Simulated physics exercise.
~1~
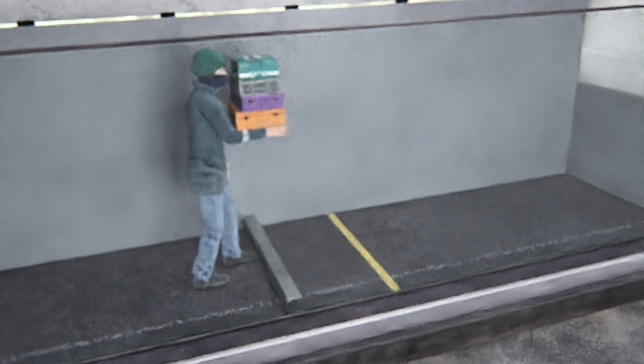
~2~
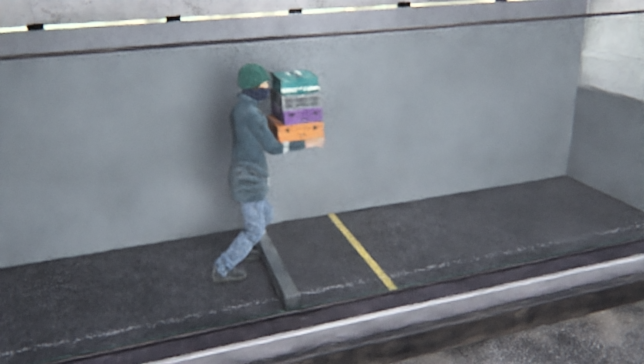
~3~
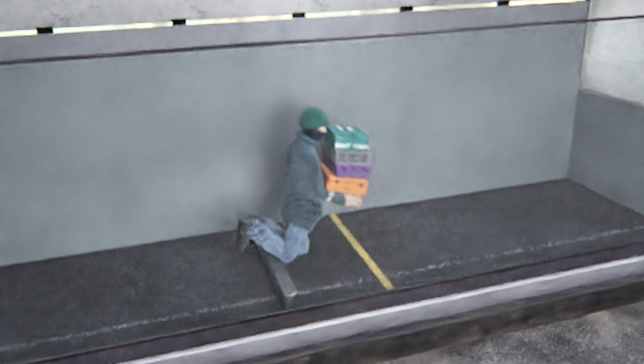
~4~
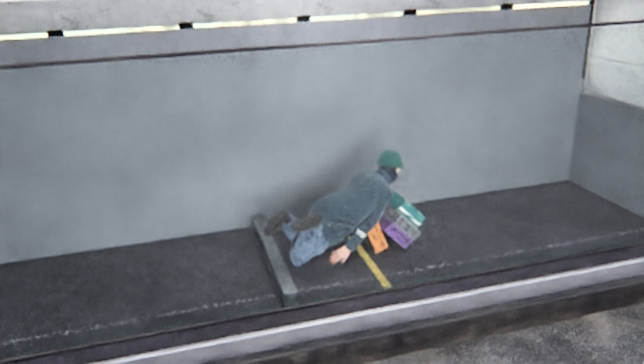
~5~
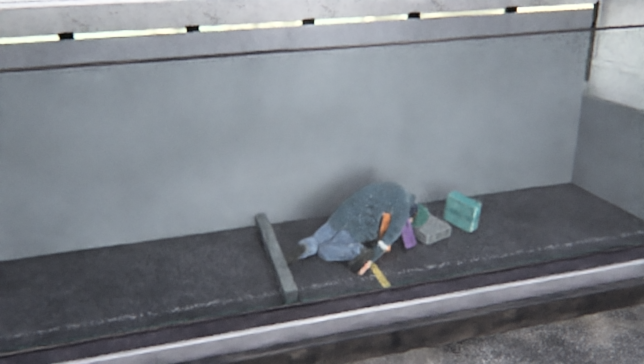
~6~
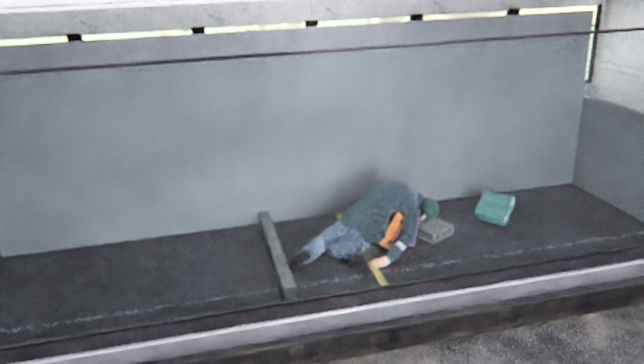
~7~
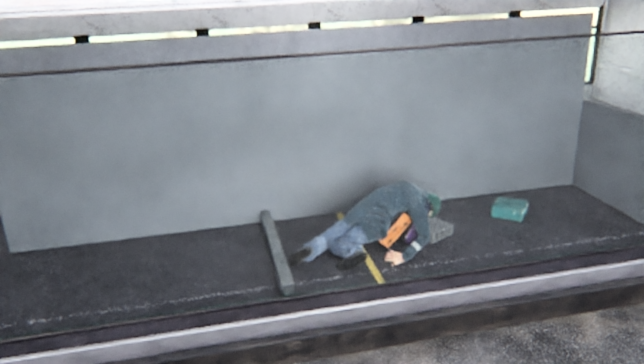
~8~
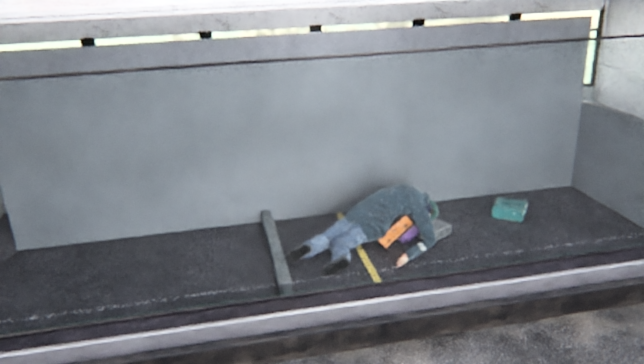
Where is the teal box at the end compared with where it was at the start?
At the start it sits on top of the stack in the porter's arms, left of the yellow line. At the end it lies on the floor well to the right of the line, apart from the fallen porter.
